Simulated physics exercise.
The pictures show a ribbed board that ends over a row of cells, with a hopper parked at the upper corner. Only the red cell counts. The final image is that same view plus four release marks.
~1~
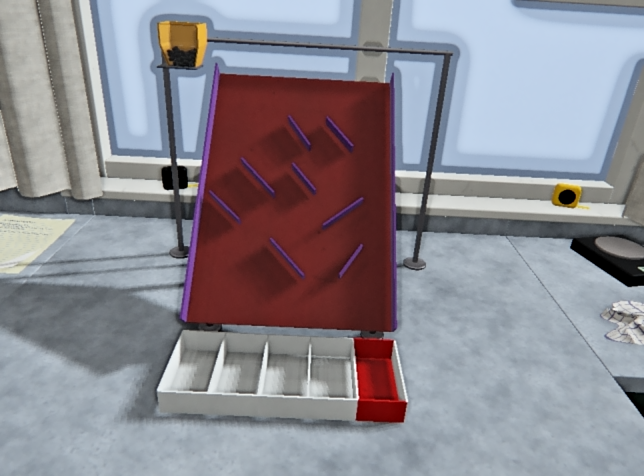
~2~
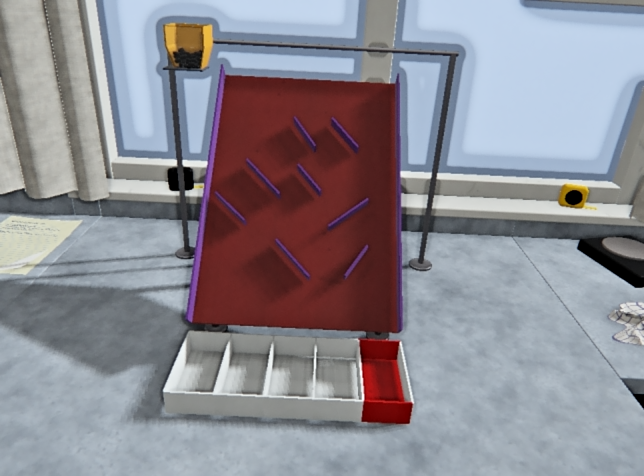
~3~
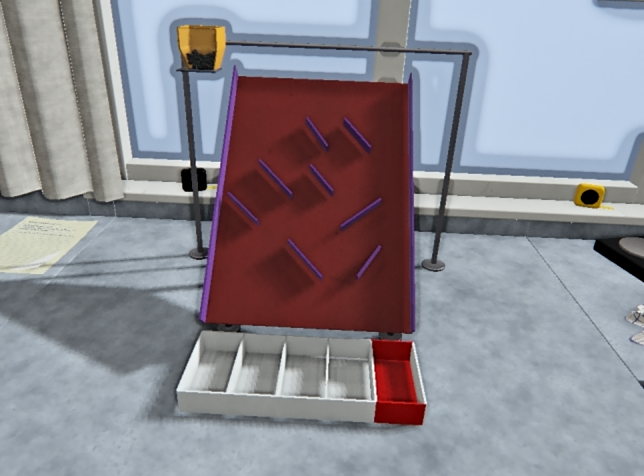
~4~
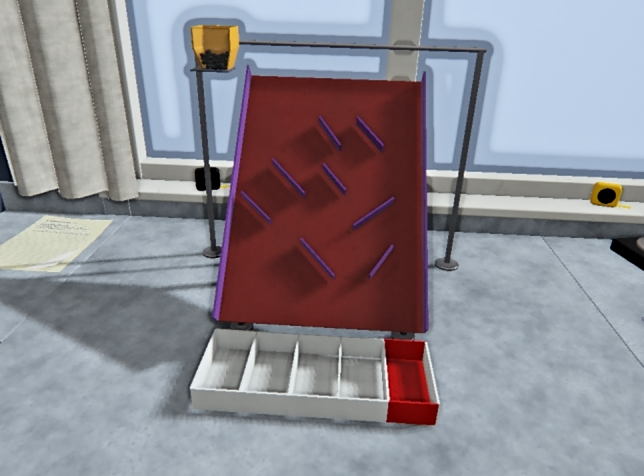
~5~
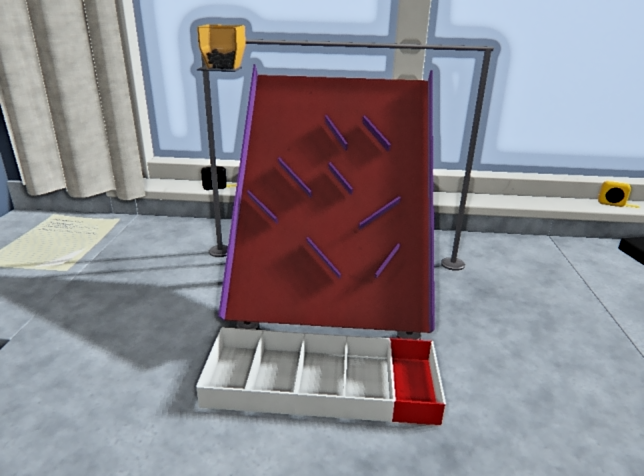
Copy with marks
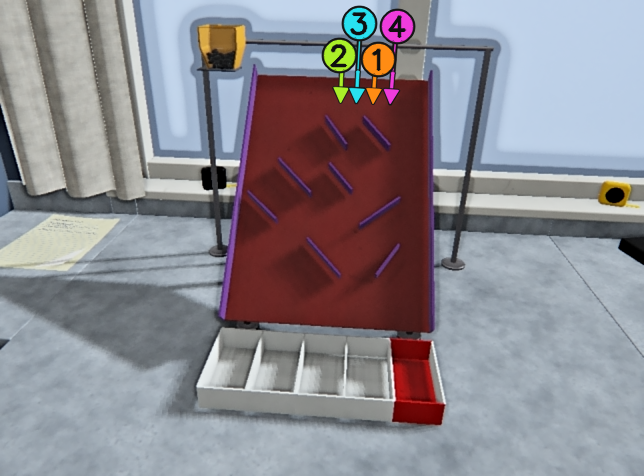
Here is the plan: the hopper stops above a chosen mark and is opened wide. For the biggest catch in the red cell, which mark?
Best: 4.
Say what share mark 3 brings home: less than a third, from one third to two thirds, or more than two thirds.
Mark 3 gives less than a third.
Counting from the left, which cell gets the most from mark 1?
The fifth.
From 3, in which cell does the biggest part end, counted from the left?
The fourth from the left.
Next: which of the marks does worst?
It is 2.
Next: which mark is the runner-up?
The answer is 1.
On the marked copy, mark 1 meets the board at (373, 98); mark 2 meets the board at (340, 97); mark 3 meets the board at (356, 97); mark 4 meets the board at (390, 98).
Choosing 1, roughly two thirds in the red cell, roughly a quarter in other cells, just a few held on the board, about a tenth outside the box.
Choosing 2, about a tenth in the red cell, the larger part in other cells, about a tenth held on the board.
Choosing 3, roughly a quarter in the red cell, roughly two thirds in other cells, about a tenth held on the board.
Choosing 4, the larger part in the red cell, about a tenth in other cells.
